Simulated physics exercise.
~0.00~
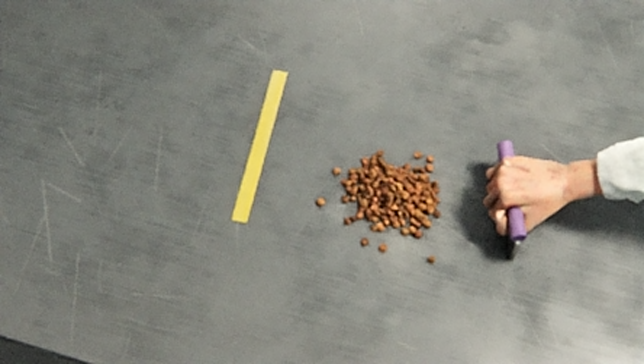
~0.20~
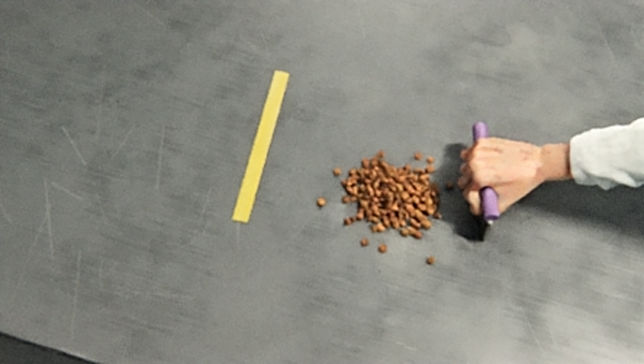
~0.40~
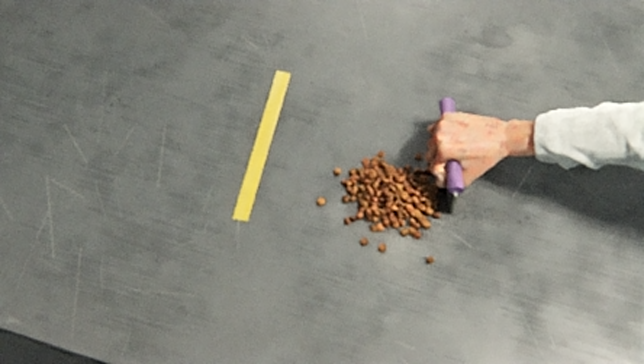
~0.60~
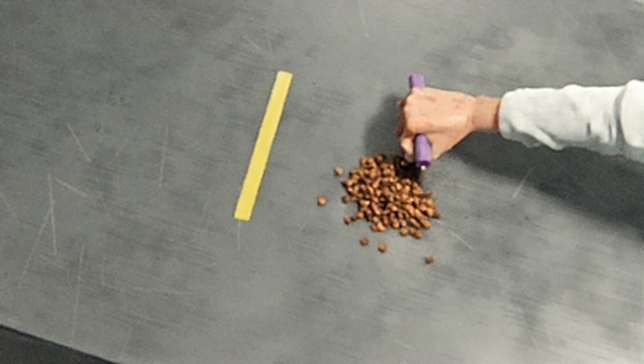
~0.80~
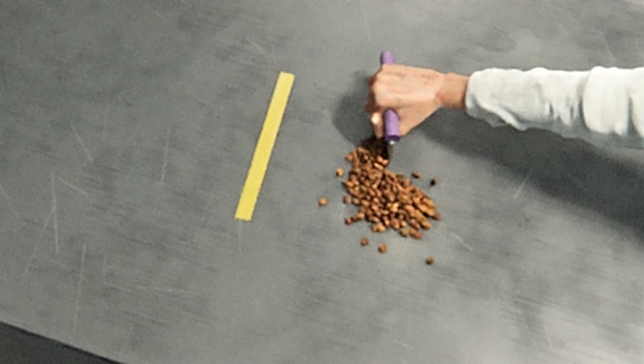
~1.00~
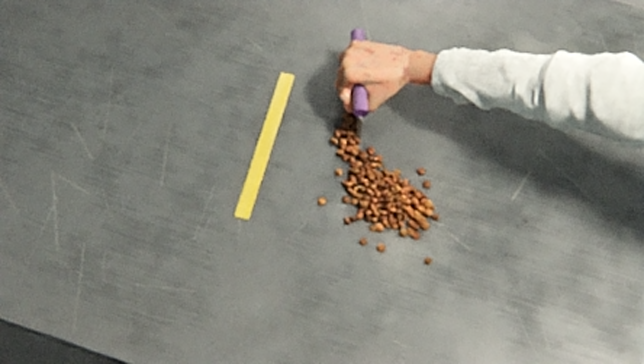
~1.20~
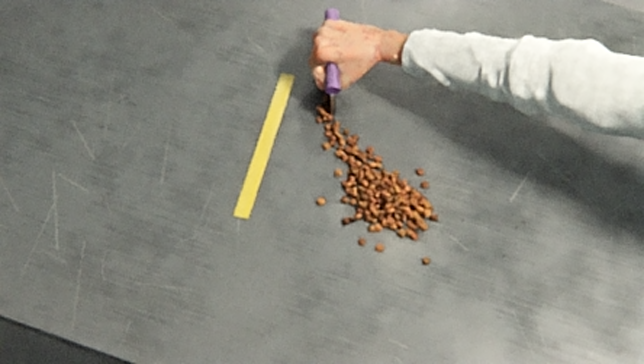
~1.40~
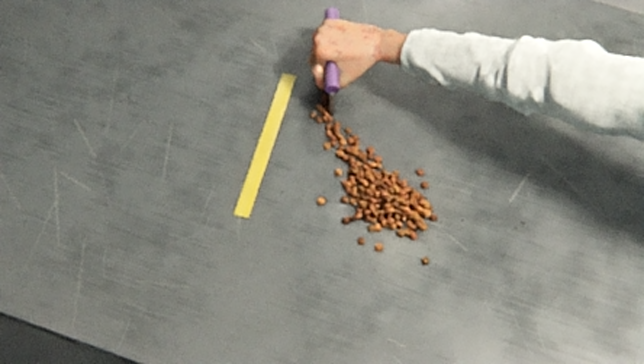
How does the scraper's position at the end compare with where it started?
It starts to the right of the kibble pile and ends well up and to the left, above the pile and near the upper end of the yellow strip.
